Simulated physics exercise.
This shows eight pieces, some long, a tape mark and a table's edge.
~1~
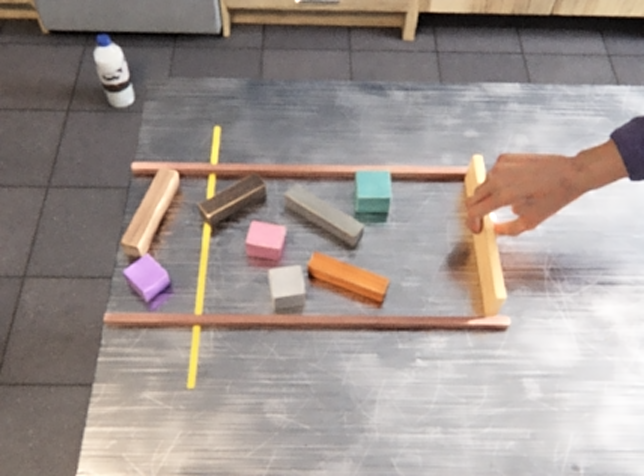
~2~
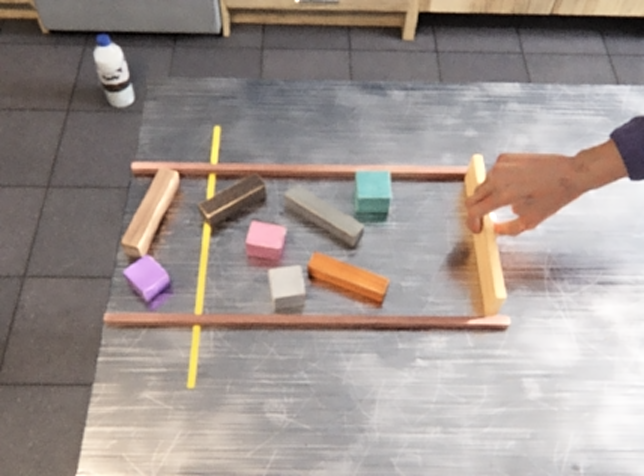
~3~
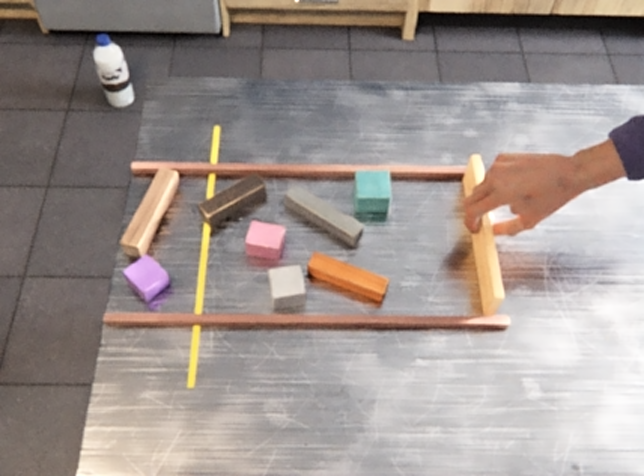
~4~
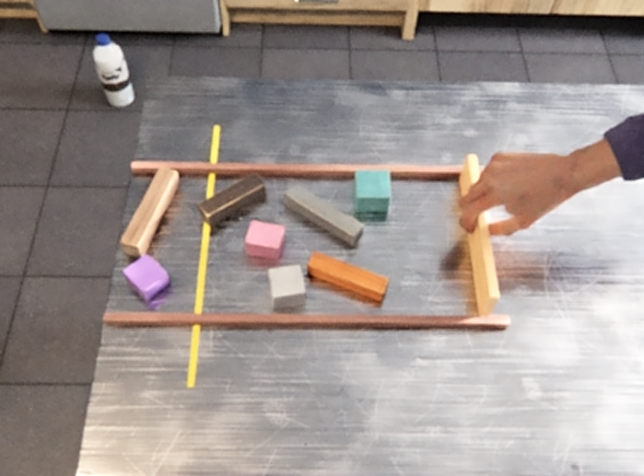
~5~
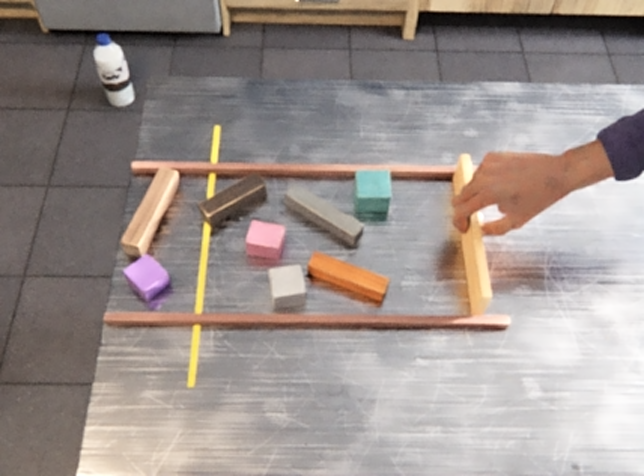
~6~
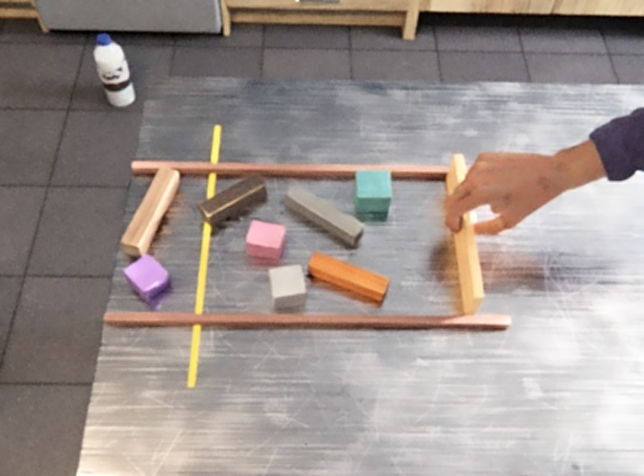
A hand slides an upright wooden board slightly left between two rails toward scattered colored blocks.
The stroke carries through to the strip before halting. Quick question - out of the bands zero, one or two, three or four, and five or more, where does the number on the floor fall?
The band is one or two.
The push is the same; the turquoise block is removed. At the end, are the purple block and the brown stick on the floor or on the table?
Outcome for the purple block: It stays; for the brown stick: It drops.
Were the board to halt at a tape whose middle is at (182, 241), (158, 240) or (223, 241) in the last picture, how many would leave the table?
Try by try, 2, 4 and 1.
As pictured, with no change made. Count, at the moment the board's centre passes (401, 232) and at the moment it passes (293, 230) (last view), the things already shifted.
Well, it's 0 at the first one and 6 at the second.
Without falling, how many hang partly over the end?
I make it 1.
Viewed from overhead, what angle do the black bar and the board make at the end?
Somewhere near 55 degrees, I'd say.
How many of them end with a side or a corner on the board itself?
That makes 3.
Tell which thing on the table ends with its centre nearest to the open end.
That's the black bar.
A little later, none off yet; brown stick at rest near (152, 211); purple block at rest near (148, 278); black bar at rest near (233, 199).
Next, none off yet; brown stick at rest near (152, 211); purple block at rest near (148, 278); black bar shifted a little near (217, 193).
When it is over, the number that fall off is one or two; down, brown stick.
